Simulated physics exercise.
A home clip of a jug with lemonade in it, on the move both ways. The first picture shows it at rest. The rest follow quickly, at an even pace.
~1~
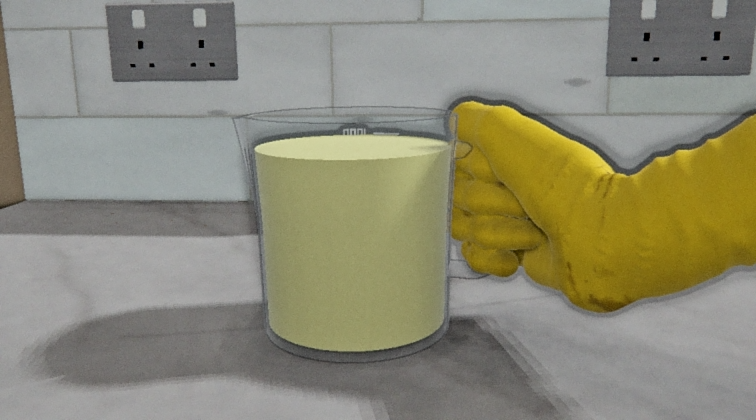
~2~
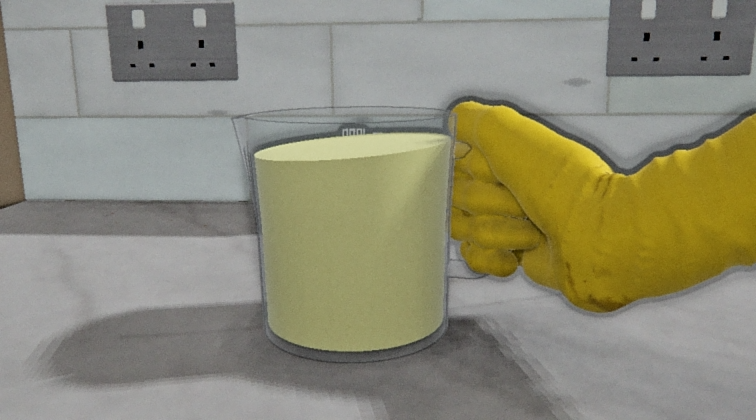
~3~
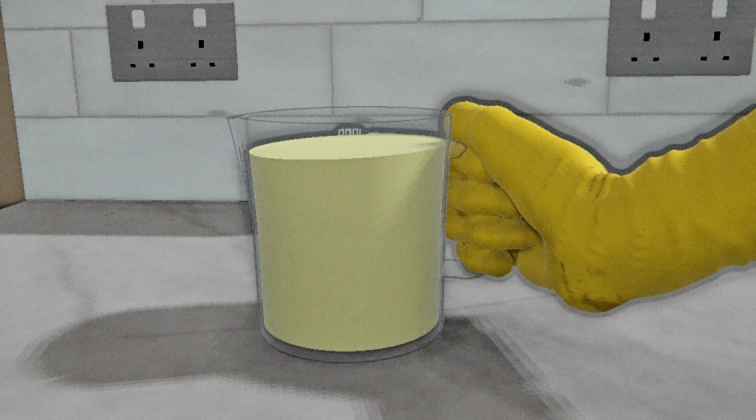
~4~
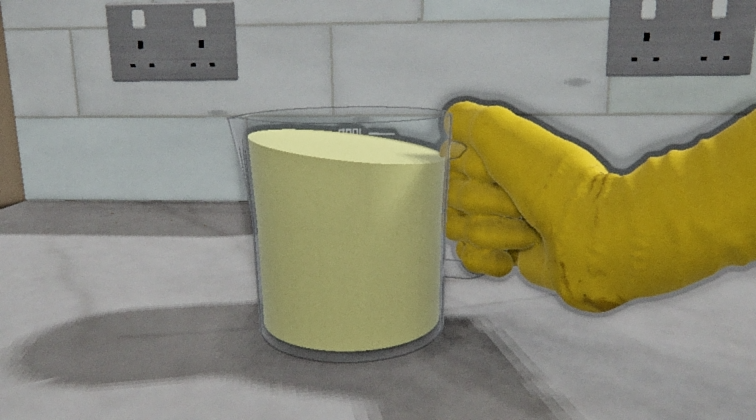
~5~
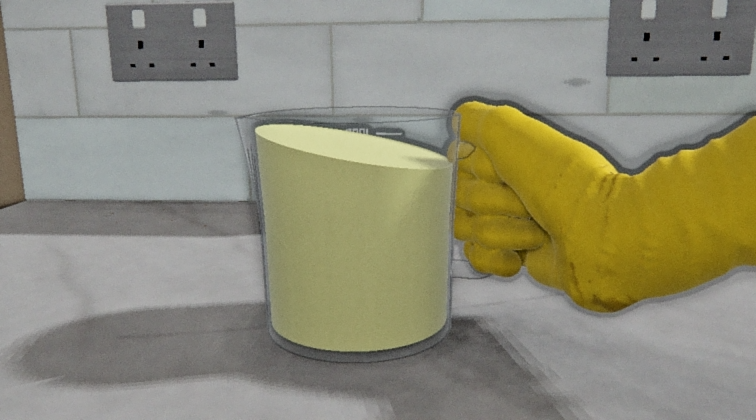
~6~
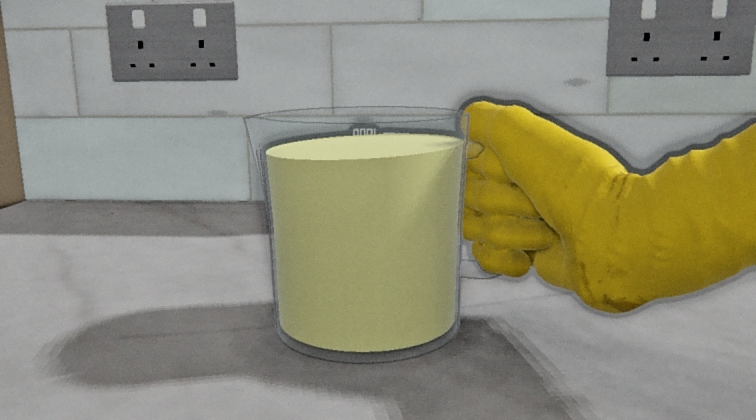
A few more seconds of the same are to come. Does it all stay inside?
As it turns out, it spills.
Next, the highest wave so far goes over the rim.
Finally, the highest wave so far goes over the rim; some is on the top.
